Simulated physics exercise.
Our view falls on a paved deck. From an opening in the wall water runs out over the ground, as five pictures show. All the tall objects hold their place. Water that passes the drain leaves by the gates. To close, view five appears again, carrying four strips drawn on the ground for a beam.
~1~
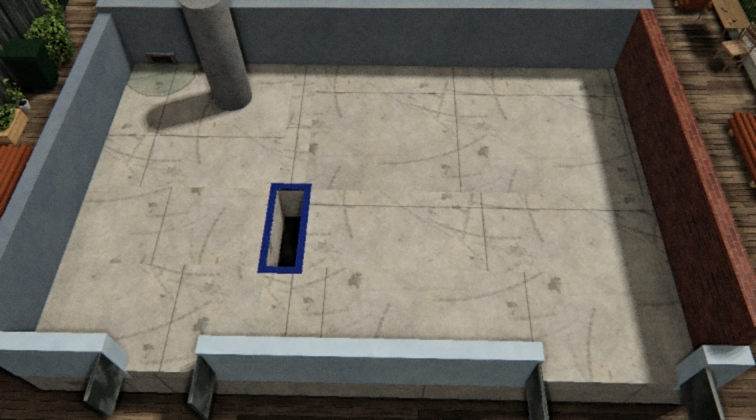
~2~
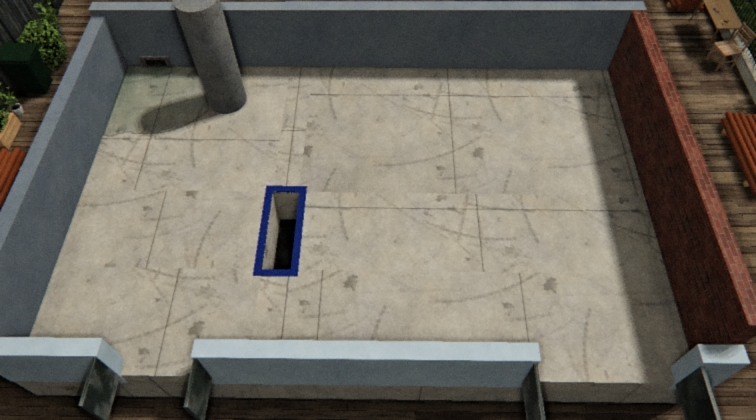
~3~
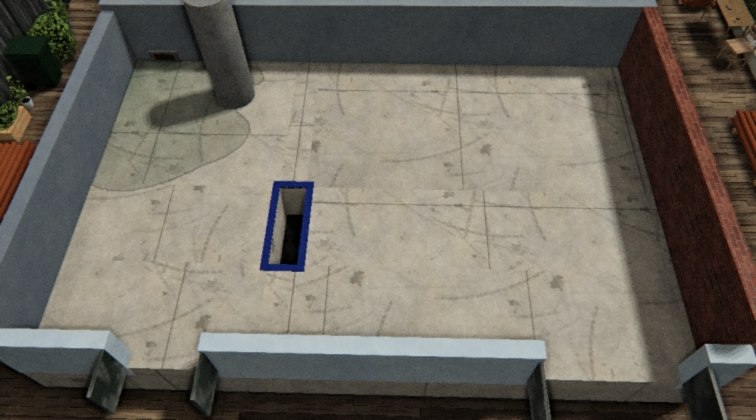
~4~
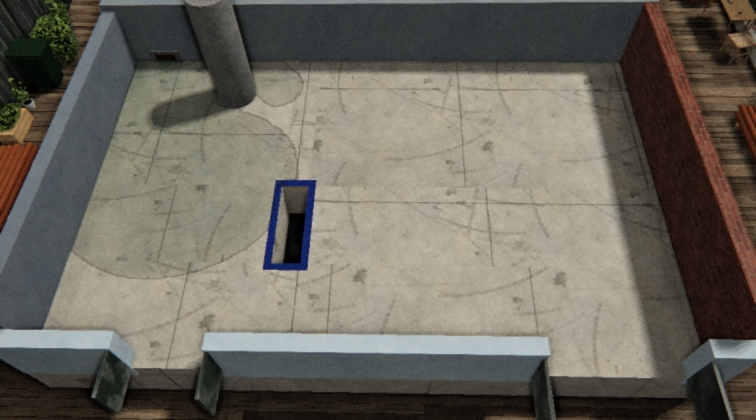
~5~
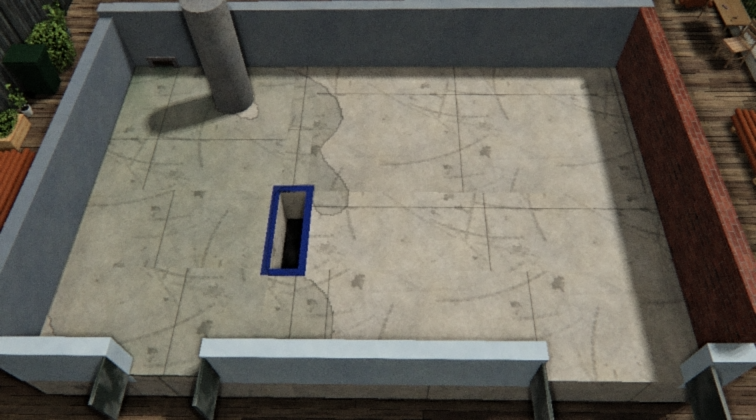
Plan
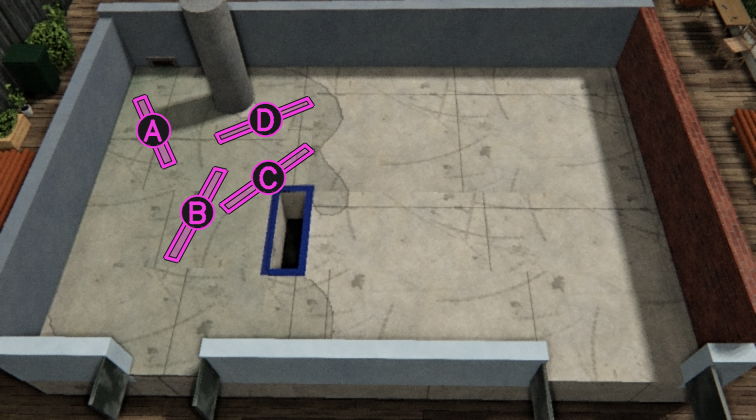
To begin with, a small, faint greenish patch of water lies by an outlet in the far left corner of a walled, paved deck. It spreads toward the viewer and to the right, past a grey column, then surrounds the blue-rimmed gully, which takes in water, while the right side stays dry.
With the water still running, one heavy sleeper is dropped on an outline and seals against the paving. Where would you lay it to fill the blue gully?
Best: A.
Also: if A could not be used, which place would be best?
D.
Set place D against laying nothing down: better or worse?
Place D is worse.
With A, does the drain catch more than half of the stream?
No, it does not.
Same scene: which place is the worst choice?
C it is.
On the marked copy, A from (139, 98) to (169, 164); B from (171, 259) to (220, 169); C from (224, 208) to (308, 148); D from (218, 138) to (309, 101).
With A, about 37 % of the stream runs into the blue gully, about 62 % out by the gates.
With B, about 18 % of the stream runs into the blue gully, about 81 % out by the gates.
With C, about 4 % of the stream runs into the blue gully, about 95 % out by the gates.
With D, about 22 % of the stream runs into the blue gully, about 74 % out by the gates.
